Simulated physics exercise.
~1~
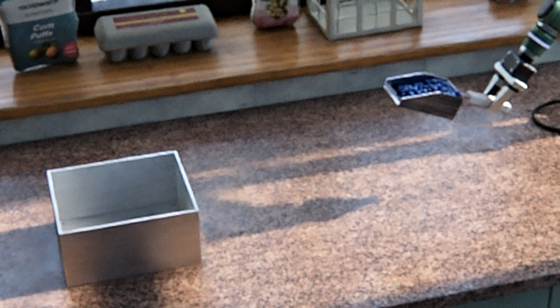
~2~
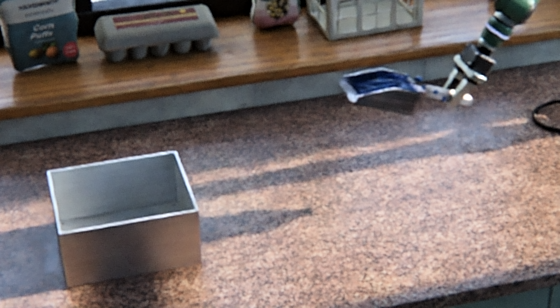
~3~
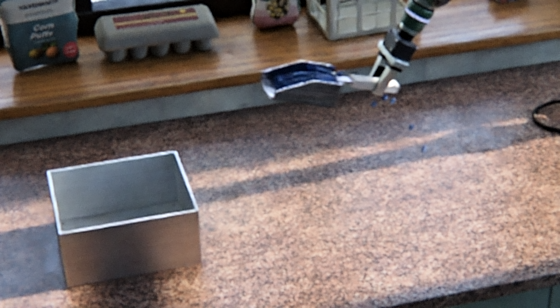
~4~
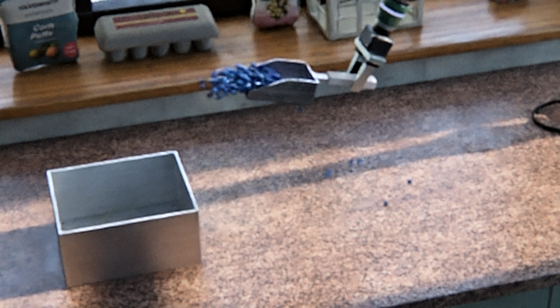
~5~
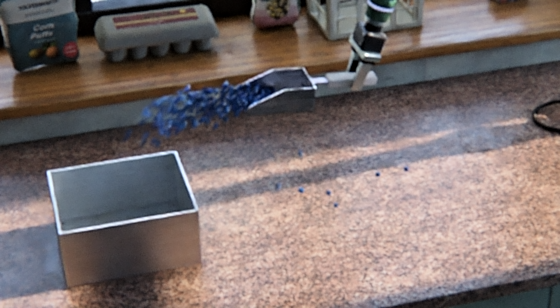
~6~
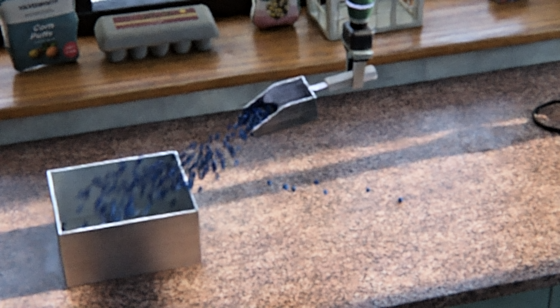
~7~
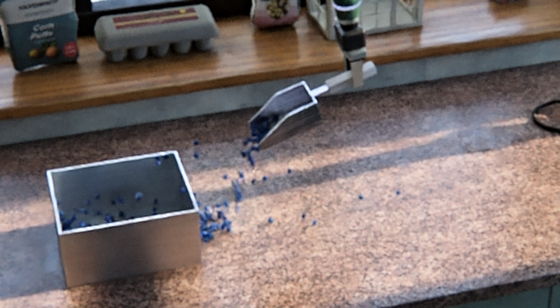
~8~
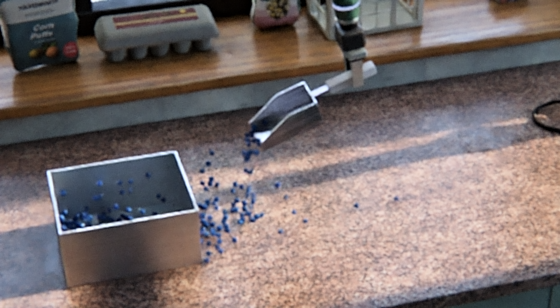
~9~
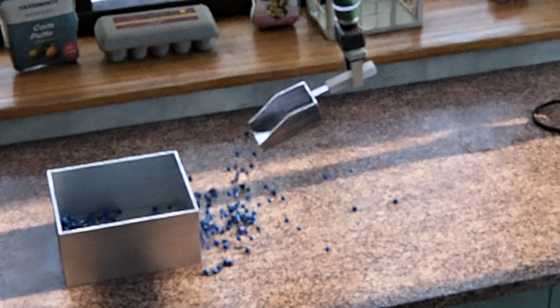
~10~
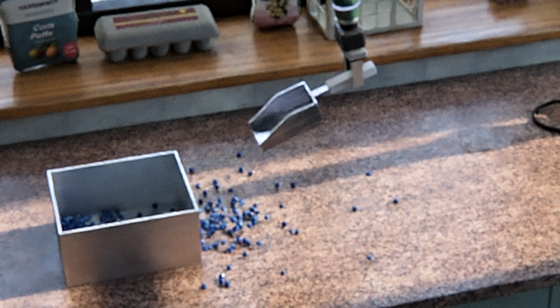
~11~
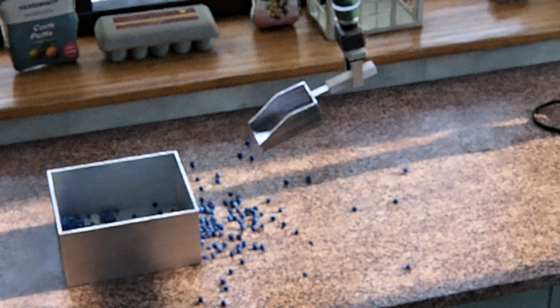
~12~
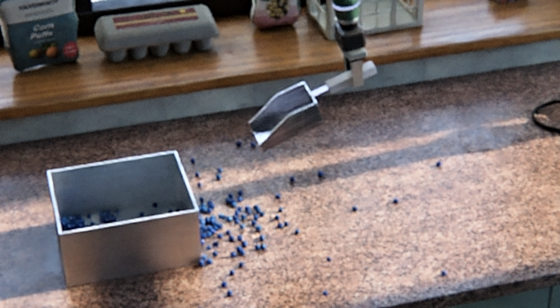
Robot arm swinging a metal scoop left and tipping it, flinging blue beads partly into an open bin, others scattering across the countertop.
